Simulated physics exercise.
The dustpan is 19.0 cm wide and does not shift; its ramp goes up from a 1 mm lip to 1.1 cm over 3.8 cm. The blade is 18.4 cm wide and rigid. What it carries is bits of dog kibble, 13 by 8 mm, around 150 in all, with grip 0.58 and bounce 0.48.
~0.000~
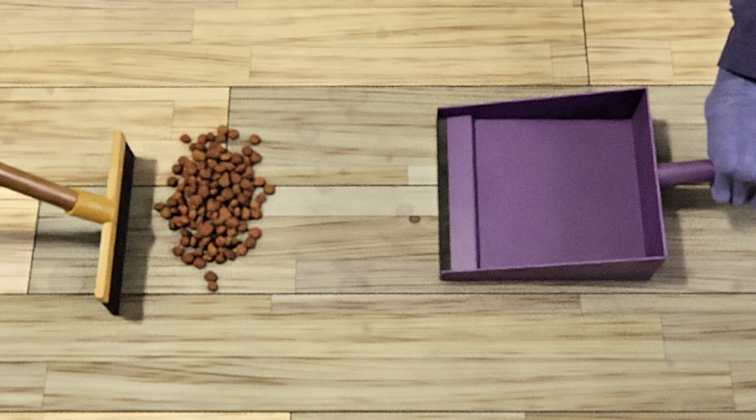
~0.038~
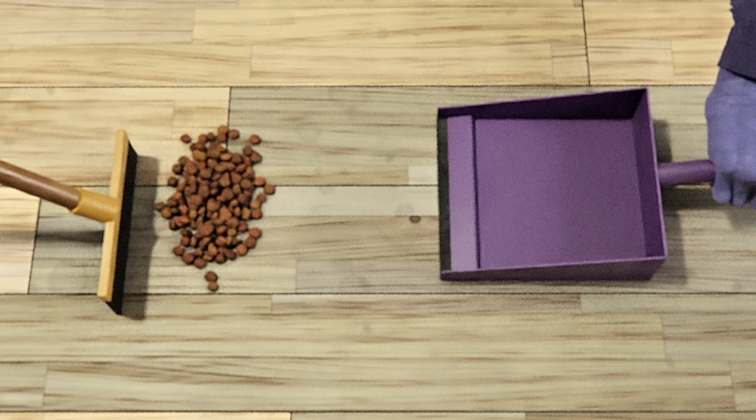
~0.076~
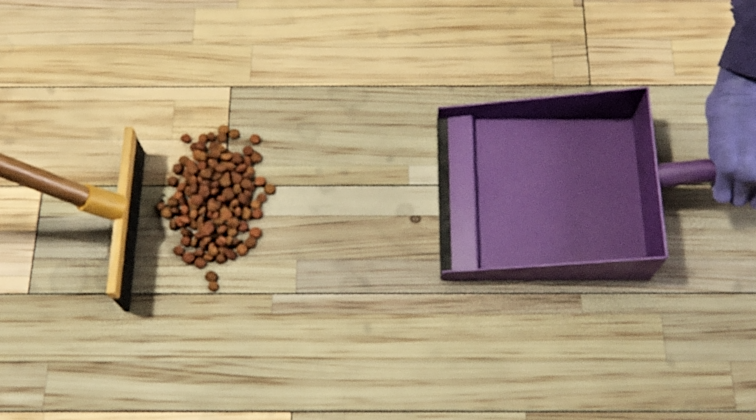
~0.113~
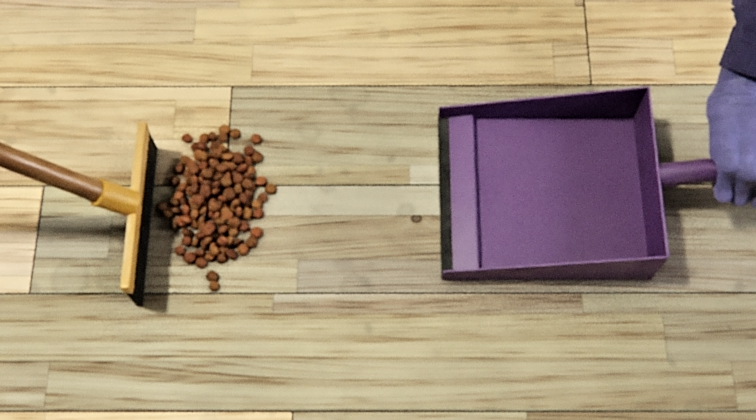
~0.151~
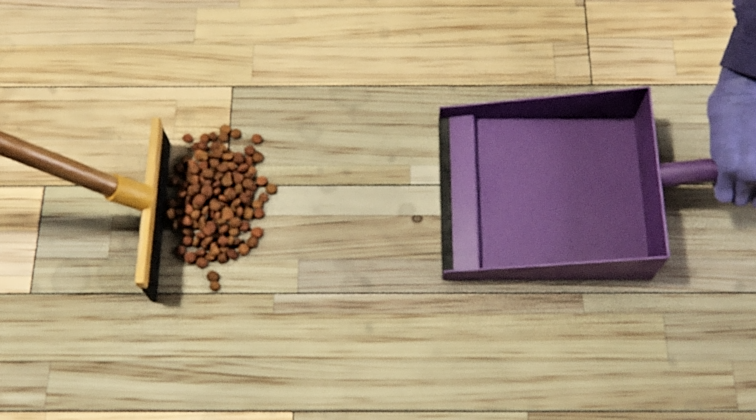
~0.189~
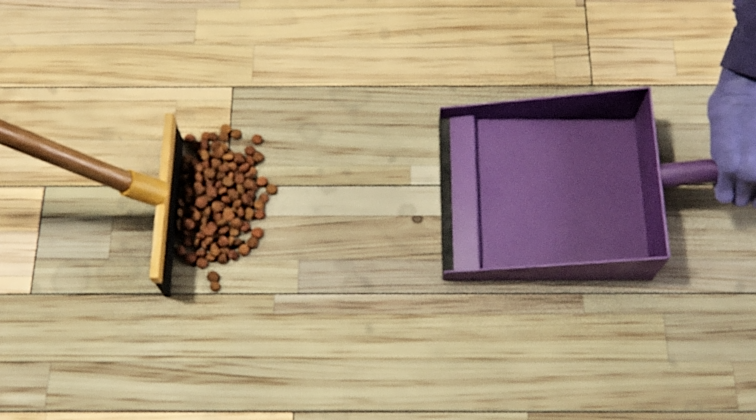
We see a yellow-edged blade on a brown handle slide right across a wooden floor to the near edge of a pile of brown kibble, nudging some pieces, while a purple-gloved hand holds a purple dustpan still at right.
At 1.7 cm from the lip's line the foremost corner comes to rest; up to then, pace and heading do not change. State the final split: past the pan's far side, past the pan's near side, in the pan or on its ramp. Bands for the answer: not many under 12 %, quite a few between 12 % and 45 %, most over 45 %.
Past the pan's far side: Quite a few; past the pan's near side: Not many; in the pan or on its ramp: Quite a few.
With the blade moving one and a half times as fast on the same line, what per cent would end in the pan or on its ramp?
I'd guess it lands at about 30 per cent.
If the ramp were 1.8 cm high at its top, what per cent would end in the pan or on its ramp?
20 %.
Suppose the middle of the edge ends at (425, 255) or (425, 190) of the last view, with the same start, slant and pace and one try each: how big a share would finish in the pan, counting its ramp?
Close to 35 and 55 in a hundred, in that order.
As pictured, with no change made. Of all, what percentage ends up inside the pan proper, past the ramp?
Near 5 per cent, I'd say.
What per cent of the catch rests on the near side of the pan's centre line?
I'd put it at around 10 per cent.
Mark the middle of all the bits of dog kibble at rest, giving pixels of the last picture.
In the last view, approximately (441, 147).
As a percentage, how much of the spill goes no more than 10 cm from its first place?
Roughly 10 per cent.
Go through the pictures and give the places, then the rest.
Blade from (102, 297) to (120, 138), moved 0.0 cm, 0 of the pieces shifted so far; middle of the pieces at (212, 193); pan at (557, 196), in the first picture.
Blade from (105, 296) to (123, 137), moved 0.3 cm, 0 of the pieces shifted so far; middle of the pieces at (213, 193), in the second picture.
Blade from (114, 293) to (131, 135), moved 1.1 cm, 0 of the pieces shifted so far; middle of the pieces at (213, 193), in the third picture.
Blade from (128, 288) to (144, 130), moved 2.4 cm, 0 of the pieces shifted so far; middle of the pieces at (214, 193), in the fourth picture.
Blade from (142, 283) to (158, 126), moved 3.9 cm, 4 of the pieces shifted so far; middle of the pieces at (216, 193), in the fifth picture.
Blade from (157, 278) to (171, 121), moved 5.3 cm, 30 of the pieces shifted so far; middle of the pieces at (215, 197); pan at (560, 196). Its pace works out near 0.38 m/s, heading 22 degrees away from the viewer's side, in the sixth picture.
Then, at 0.56 s, middle of the blade 16 cm from the lip; 0 % over the lip, far side 10 %, near side 5 %.
Then, at 0.80 s, middle of the blade 7 cm from the lip; 0 % over the lip, far side 30 %, near side 5 %.
After 1.15 s, middle of the blade 2 cm from the lip; 30 % over the lip, far side 35 %, near side 5 %.
At rest (1.5 s), far side 35 %, near side 5 %, pan 30 %, in front of the lip or behind the blade 35 %.
